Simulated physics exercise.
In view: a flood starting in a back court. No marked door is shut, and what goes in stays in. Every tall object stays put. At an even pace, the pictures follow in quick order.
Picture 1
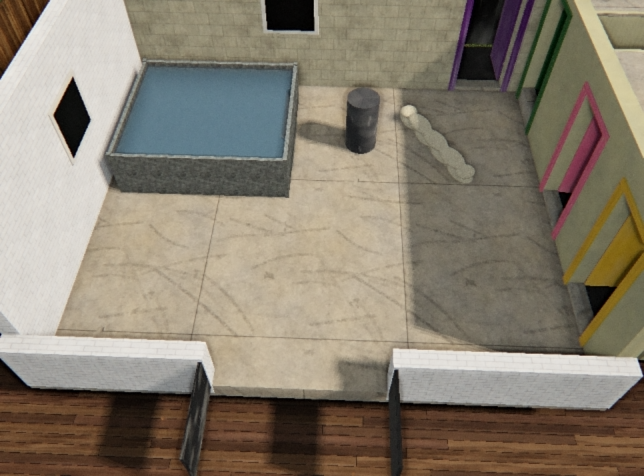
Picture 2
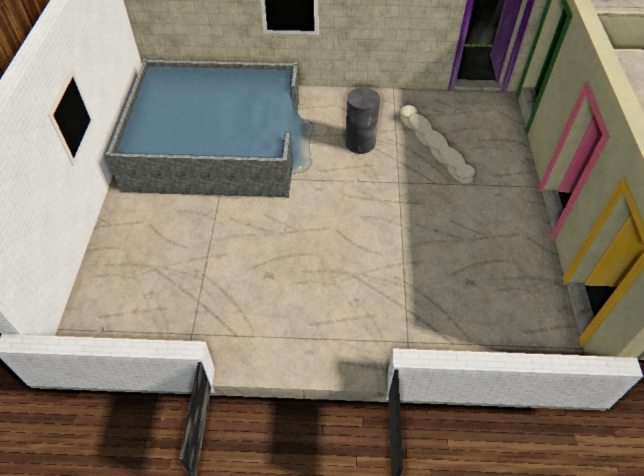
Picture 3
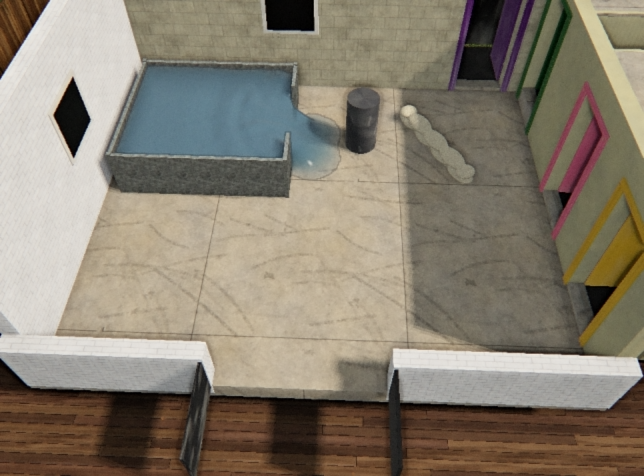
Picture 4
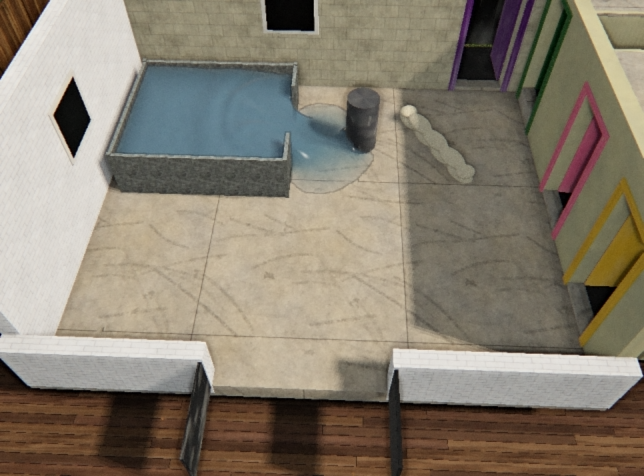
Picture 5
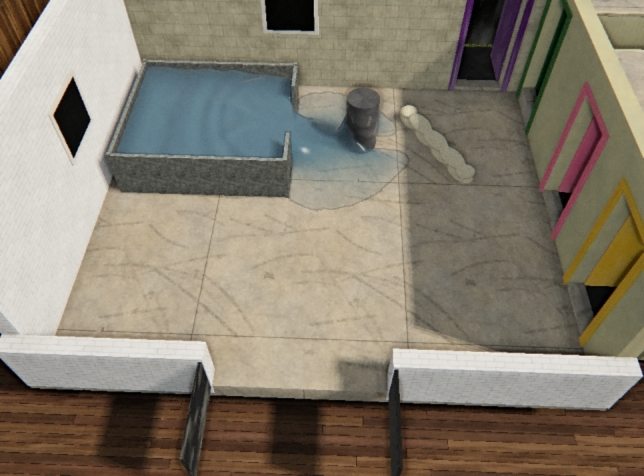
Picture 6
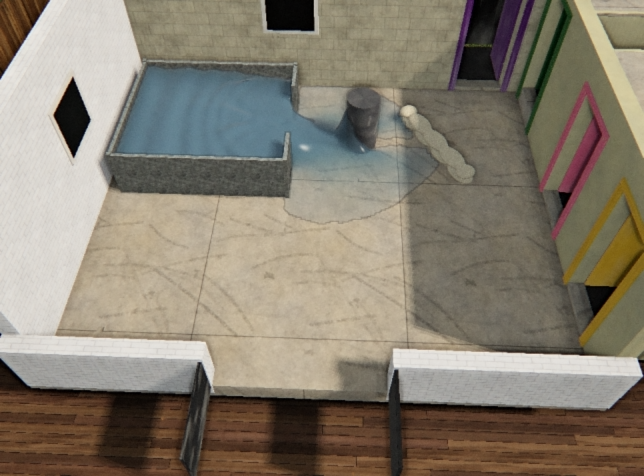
The video shows a walled court with a raised stone tank of still water; a gap opens in its right side and water pours out, spreading across the tiled floor around a dark cylinder and reaching a pale, lumpy object.
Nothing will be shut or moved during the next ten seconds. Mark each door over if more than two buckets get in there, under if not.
Green door - under; yellow door - over; purple door - over; pink door - over.
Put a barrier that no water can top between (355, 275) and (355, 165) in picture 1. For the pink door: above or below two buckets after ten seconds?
Taken separately, pink falls below the limit.
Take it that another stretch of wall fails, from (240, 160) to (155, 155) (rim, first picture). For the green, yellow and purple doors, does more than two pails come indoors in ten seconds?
Green door holds; yellow door passes that mark; purple door holds.
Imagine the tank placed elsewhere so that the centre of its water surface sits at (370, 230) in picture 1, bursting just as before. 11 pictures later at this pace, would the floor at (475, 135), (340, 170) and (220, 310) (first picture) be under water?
Spot one is touched, spot two is not touched, spot three is not touched.
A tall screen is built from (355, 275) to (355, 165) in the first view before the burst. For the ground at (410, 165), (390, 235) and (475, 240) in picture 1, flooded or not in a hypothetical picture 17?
Results in order: Swamped / bone-dry / swamped.
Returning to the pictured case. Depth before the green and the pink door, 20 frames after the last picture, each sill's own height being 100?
Roughly 90 % and 140 %, respectively.
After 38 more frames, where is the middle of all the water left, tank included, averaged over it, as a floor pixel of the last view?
Somewhere around (339, 189) in the last view.
A moment on, water covers 25 % of the floor; the green door not reached, the yellow door not reached, the purple door wet at the sill, nothing in, the pink door not reached.
Next, water covers 50 % of the floor; the green door wet at the sill, nothing in, the yellow door under two buckets in, the purple door wet at the sill, nothing in, the pink door under two buckets in.
Then, water covers 60 % of the floor; the green door under two buckets in, the yellow door over two buckets in, the purple door under two buckets in, the pink door over two buckets in.
Later, water covers 75 % of the floor; the green door under two buckets in, the yellow door far over two buckets in, the purple door over two buckets in, the pink door over two buckets in.
In the end, water covers 95 % of the floor; the green door under two buckets in, the yellow door far over two buckets in, the purple door over two buckets in, the pink door over two buckets in.
